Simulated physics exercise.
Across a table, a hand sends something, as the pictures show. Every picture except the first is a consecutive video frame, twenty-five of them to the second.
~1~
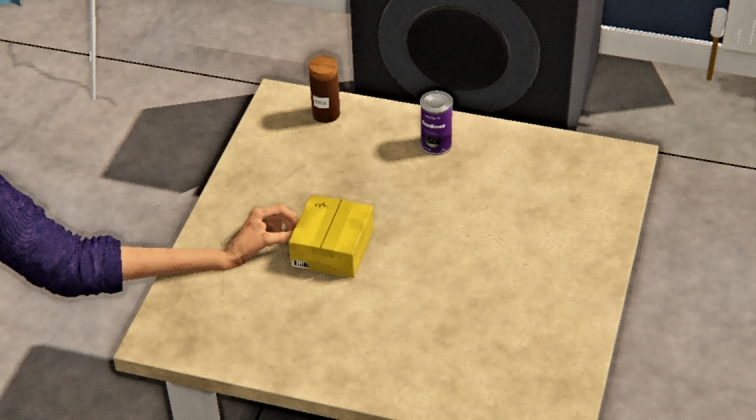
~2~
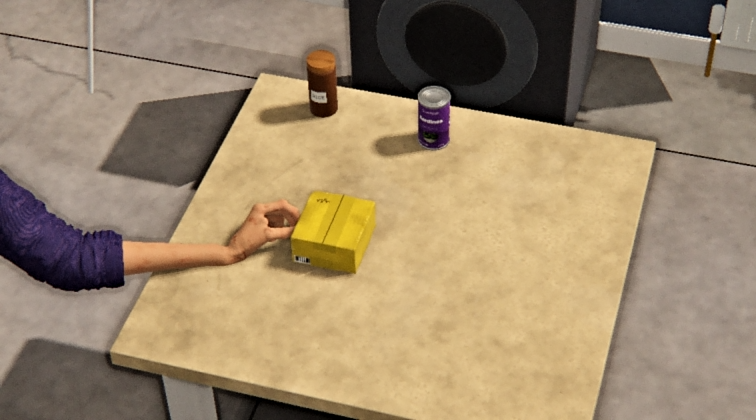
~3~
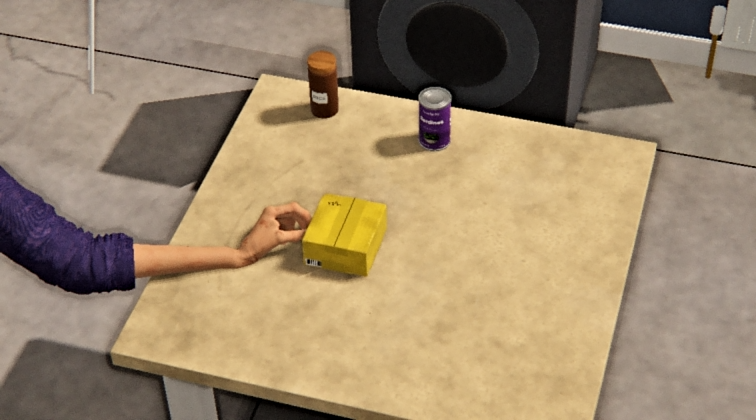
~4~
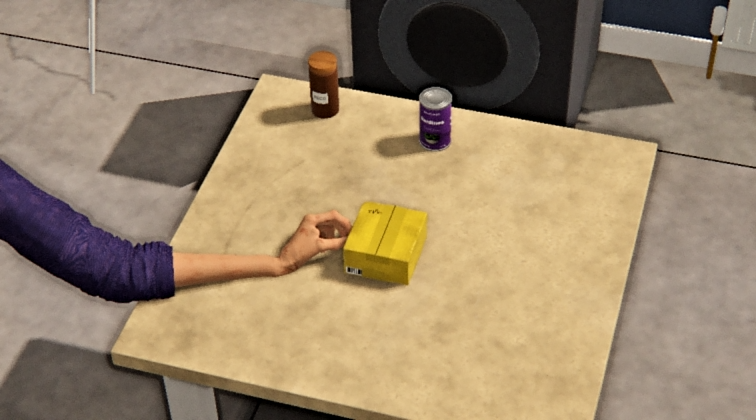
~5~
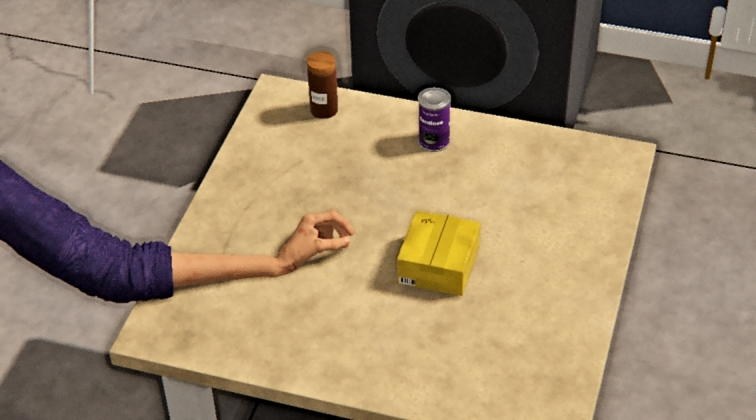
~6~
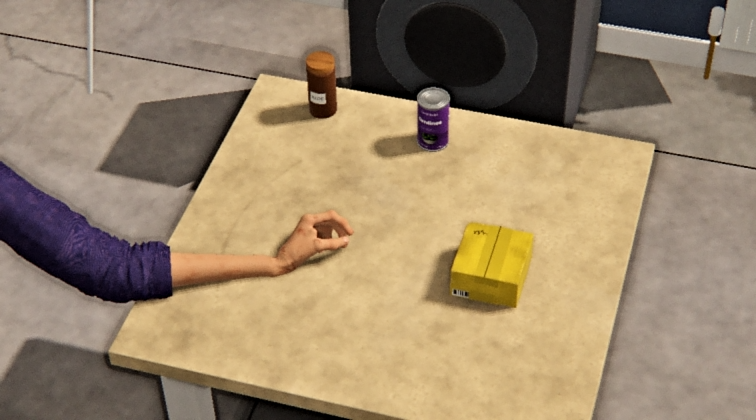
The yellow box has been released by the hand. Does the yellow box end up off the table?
Yes.
Then, 0.20 s after the last picture, yellow box now off the table.
Then, 0.40 s after the last picture, things are still on the move.
Then, 0.60 s after the last picture, as before.
By the end, off the table, yellow box.
